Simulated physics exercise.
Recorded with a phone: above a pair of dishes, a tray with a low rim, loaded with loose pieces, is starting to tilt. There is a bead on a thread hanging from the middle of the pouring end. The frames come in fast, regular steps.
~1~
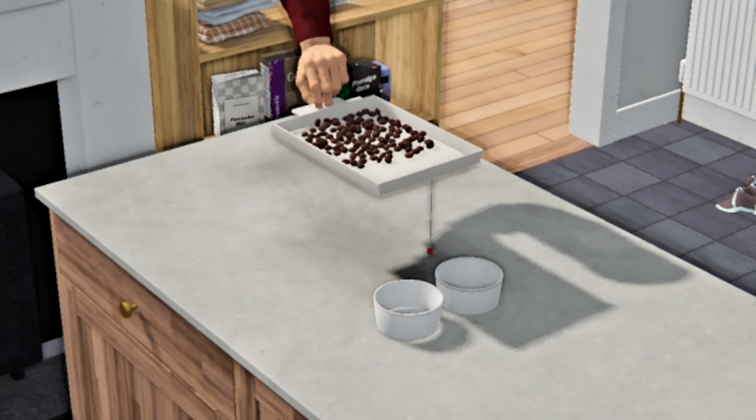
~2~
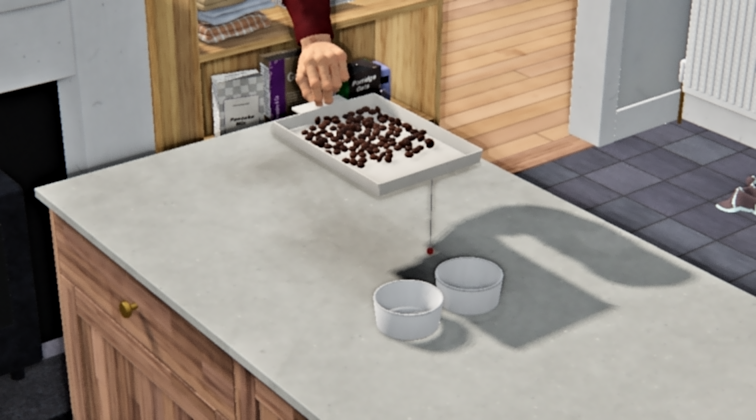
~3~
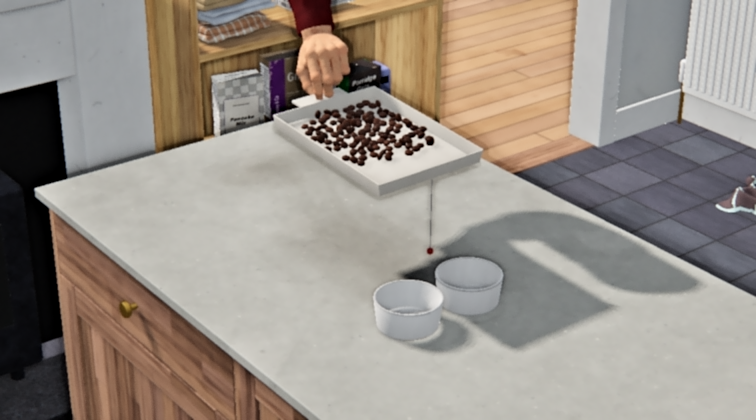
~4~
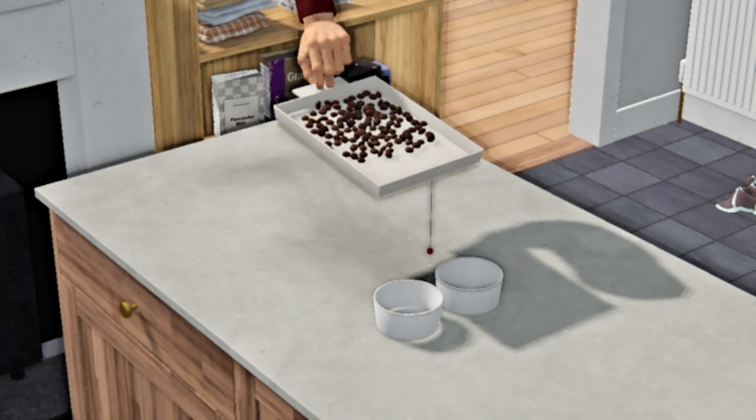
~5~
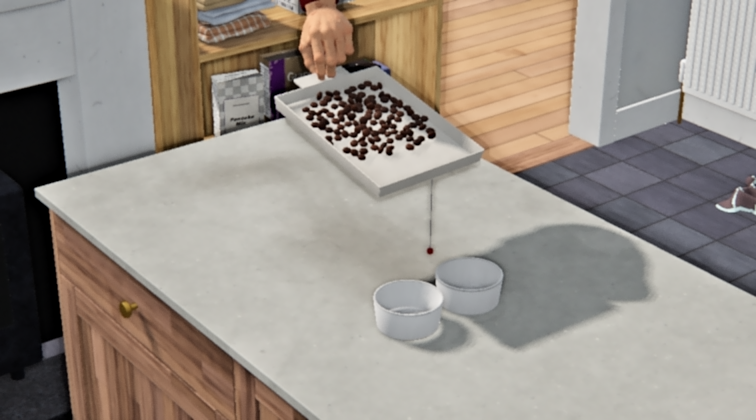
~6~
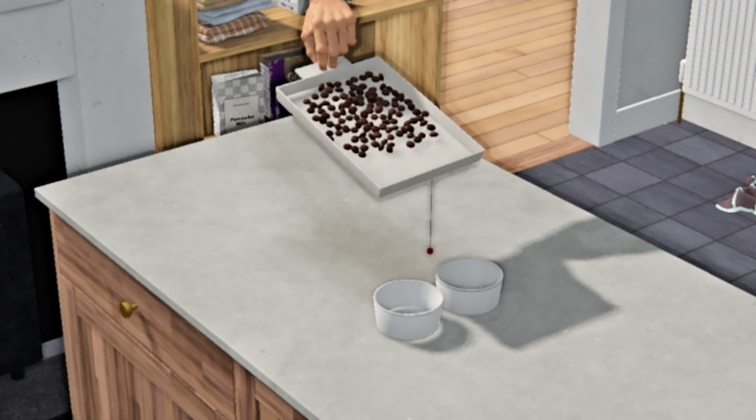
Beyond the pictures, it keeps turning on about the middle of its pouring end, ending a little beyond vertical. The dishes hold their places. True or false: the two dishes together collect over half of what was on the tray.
True.
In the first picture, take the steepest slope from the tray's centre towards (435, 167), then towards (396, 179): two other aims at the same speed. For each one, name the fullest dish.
Outcome by order - one: Right side; two: Left side.
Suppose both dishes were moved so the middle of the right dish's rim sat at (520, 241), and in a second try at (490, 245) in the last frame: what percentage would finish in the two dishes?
First position: Some 30 %; second position: Some 20 %.
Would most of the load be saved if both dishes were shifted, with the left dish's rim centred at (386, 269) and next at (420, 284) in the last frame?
First below a half, then above a half.
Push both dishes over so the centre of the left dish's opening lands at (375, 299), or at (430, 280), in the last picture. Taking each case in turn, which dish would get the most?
The right-hand one the first time, the left-hand one the second.
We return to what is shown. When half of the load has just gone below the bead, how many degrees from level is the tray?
105° or so.
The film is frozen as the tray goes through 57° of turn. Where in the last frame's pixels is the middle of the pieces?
I'd mark the middle close to (417, 164).
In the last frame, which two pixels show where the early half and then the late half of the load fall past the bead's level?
First part (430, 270), rest (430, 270).
Soon, tray tipped steeply; nearly all on the tray; a stray few in the air.
A while on, tray tipped right over; most on the tray; a small part in the left dish; a stray few in the right dish; a stray few outside both; a small part in the air.
Towards the end, tray tipped past a quarter turn; about half in the left dish; about a third in the right dish; a small part outside both.
Finally, tray tipped past a quarter turn; about half in the left dish; about a third in the right dish; a small part outside both.
